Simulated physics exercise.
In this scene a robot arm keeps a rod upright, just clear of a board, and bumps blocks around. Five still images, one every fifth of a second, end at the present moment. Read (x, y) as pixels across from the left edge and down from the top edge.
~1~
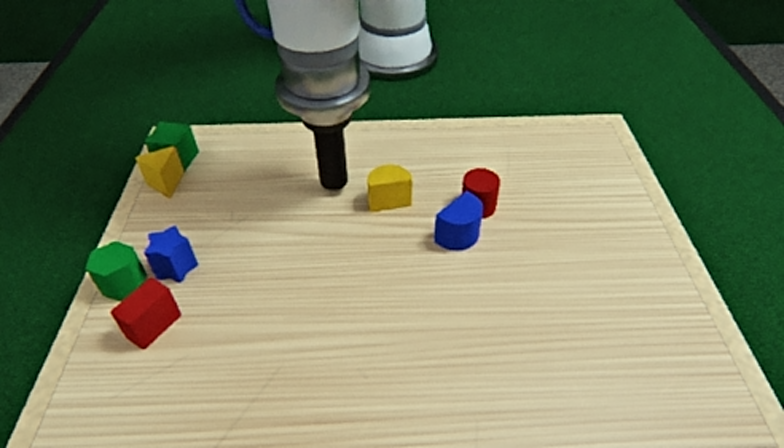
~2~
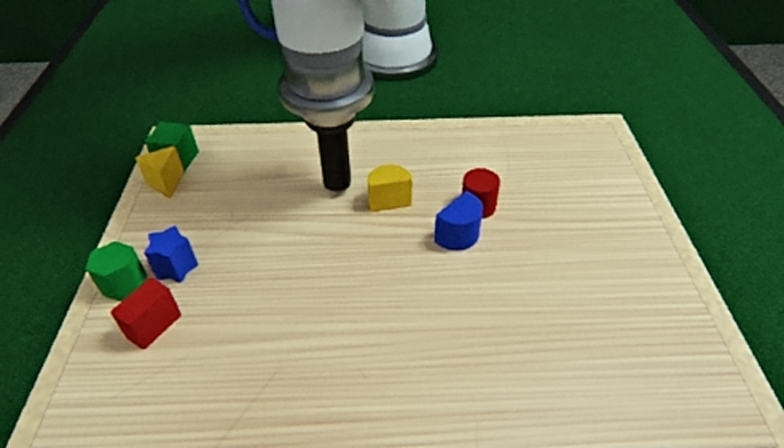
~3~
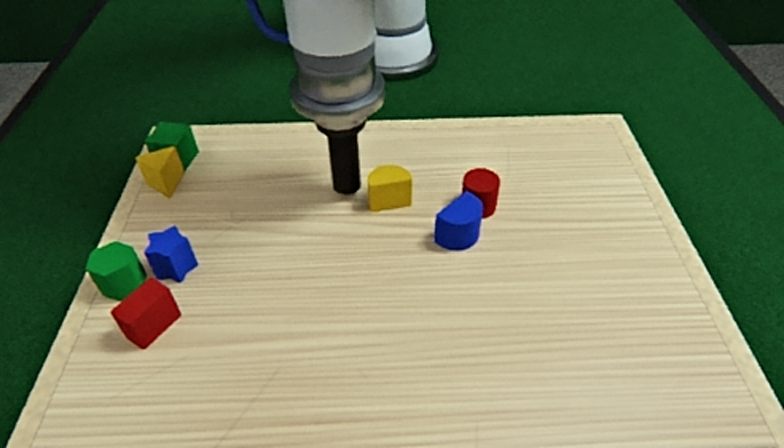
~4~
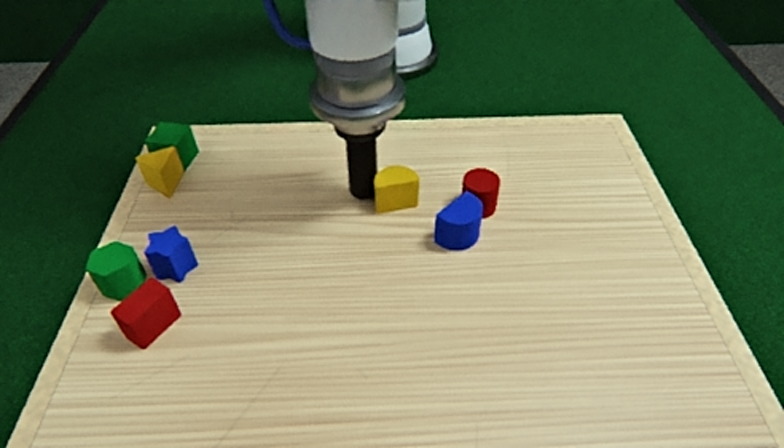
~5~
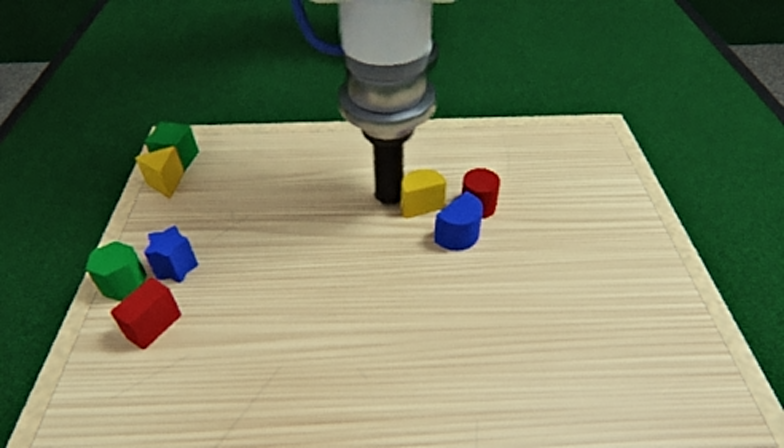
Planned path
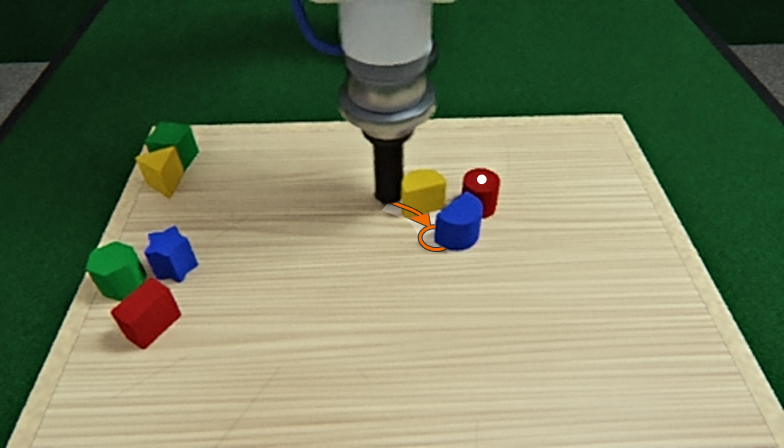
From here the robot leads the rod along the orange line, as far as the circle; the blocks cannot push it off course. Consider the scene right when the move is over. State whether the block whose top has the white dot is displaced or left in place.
That one moves away.
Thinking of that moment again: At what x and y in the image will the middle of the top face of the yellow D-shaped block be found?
Its top middle will sit at (458, 185).
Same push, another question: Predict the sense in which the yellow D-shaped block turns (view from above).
It goes anticlockwise.
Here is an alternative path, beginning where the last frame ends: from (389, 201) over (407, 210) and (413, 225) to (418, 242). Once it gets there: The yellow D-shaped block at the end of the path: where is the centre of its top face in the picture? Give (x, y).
I predict (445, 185).
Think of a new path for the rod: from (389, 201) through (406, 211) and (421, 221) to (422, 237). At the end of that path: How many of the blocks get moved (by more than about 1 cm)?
By the end of the path, one block has moved more than about a centimetre.
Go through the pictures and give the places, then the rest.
Rod tip (334, 181); block tops, yellow D-shaped block (388, 174); blue D-shaped block (463, 209); red circular block (482, 179), in the first frame.
Rod (337, 182); blocks unchanged, in the second frame.
Rod (347, 185); blocks unchanged, in the third frame.
Rod (364, 190); yellow D-shaped block (395, 176), in the fourth frame.
Rod (389, 194); yellow D-shaped block (422, 179); blue D-shaped block (463, 209); red circular block (482, 179), in the fifth frame.
Path on the board, from (389, 201) over (410, 209) and (427, 221) to (436, 238); the dot is on the red circular block.
What follows on the original path. Halfway along, rod (421, 208); yellow D-shaped block (454, 183), turned 40° anticlockwise; red circular block (493, 178).
At the end, rod (436, 231); yellow D-shaped block (458, 185), turned 55° anticlockwise; blue D-shaped block (474, 215); red circular block (493, 178).
